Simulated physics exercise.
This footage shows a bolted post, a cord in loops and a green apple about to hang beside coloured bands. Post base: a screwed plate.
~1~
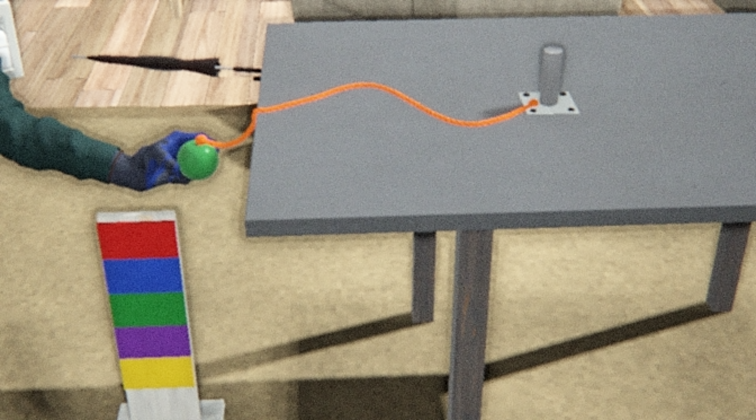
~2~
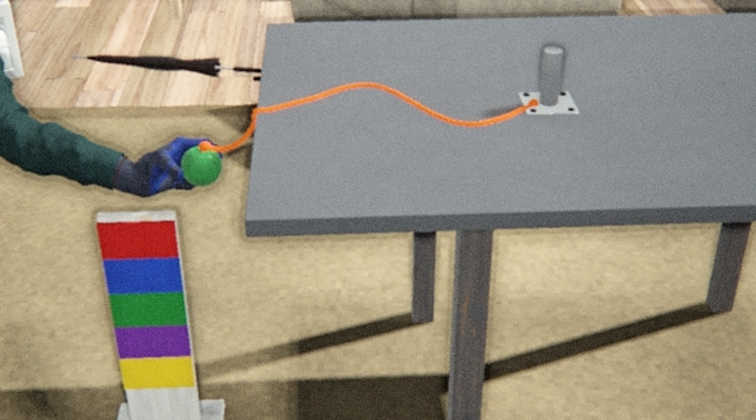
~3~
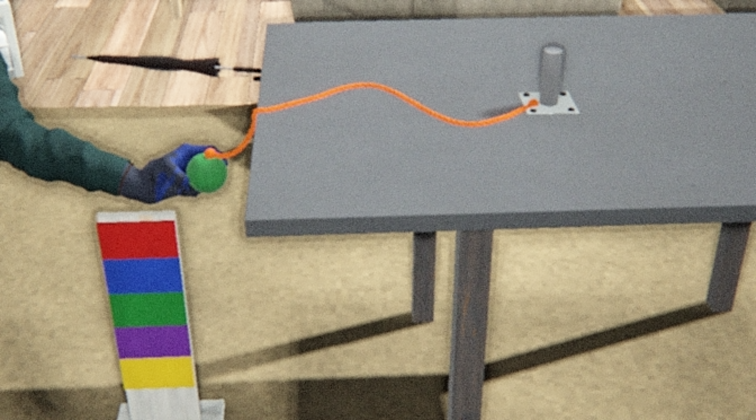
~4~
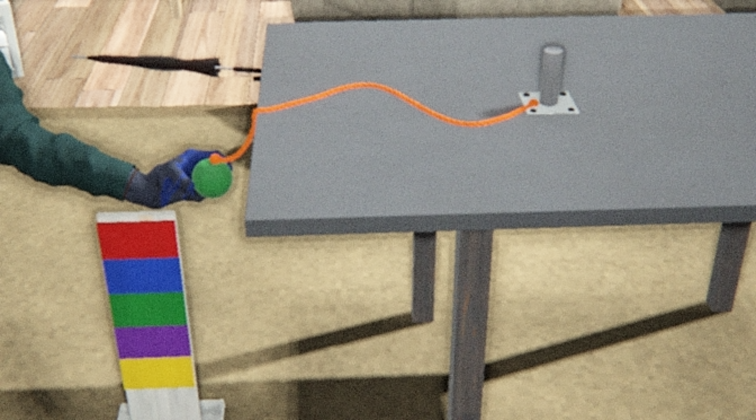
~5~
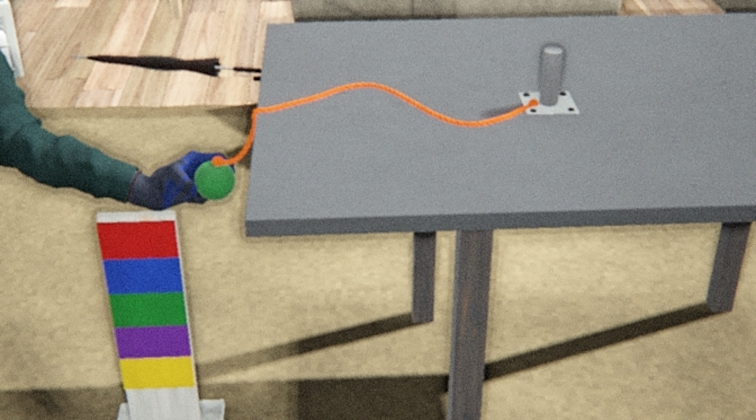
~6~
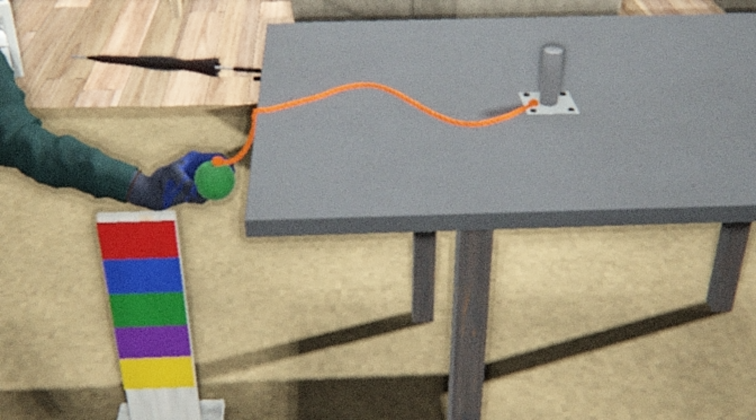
At the start, a gloved hand holds a green ball-like object at the left edge of a grey table, tied to an orange cord running to a metal post. The hand lowers it slightly, drifting a little right above a strip of coloured bands, then stays nearly still while the cord barely shifts.
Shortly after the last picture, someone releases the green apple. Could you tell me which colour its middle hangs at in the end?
Its middle hangs at blue.
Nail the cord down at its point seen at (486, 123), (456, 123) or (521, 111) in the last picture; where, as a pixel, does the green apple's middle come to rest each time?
Estimated pixels in sequence: (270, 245), (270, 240) and (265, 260).
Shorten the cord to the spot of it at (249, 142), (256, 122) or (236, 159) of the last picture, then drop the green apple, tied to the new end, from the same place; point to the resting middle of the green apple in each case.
About (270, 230), (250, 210) and (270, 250).
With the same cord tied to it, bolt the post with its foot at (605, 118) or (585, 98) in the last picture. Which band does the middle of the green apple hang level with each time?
Red; red.
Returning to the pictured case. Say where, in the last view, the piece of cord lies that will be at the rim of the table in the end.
It's near (321, 96) in the last picture.
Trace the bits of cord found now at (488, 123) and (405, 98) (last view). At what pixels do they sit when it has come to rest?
I'd put the first at about (466, 105) and the other at about (359, 109).
A little later, apple near (267, 252); level with blue.
Next, apple near (246, 270); level with blue.
When it is over, apple near (260, 267); level with blue. Its centre hangs level with the blue band.
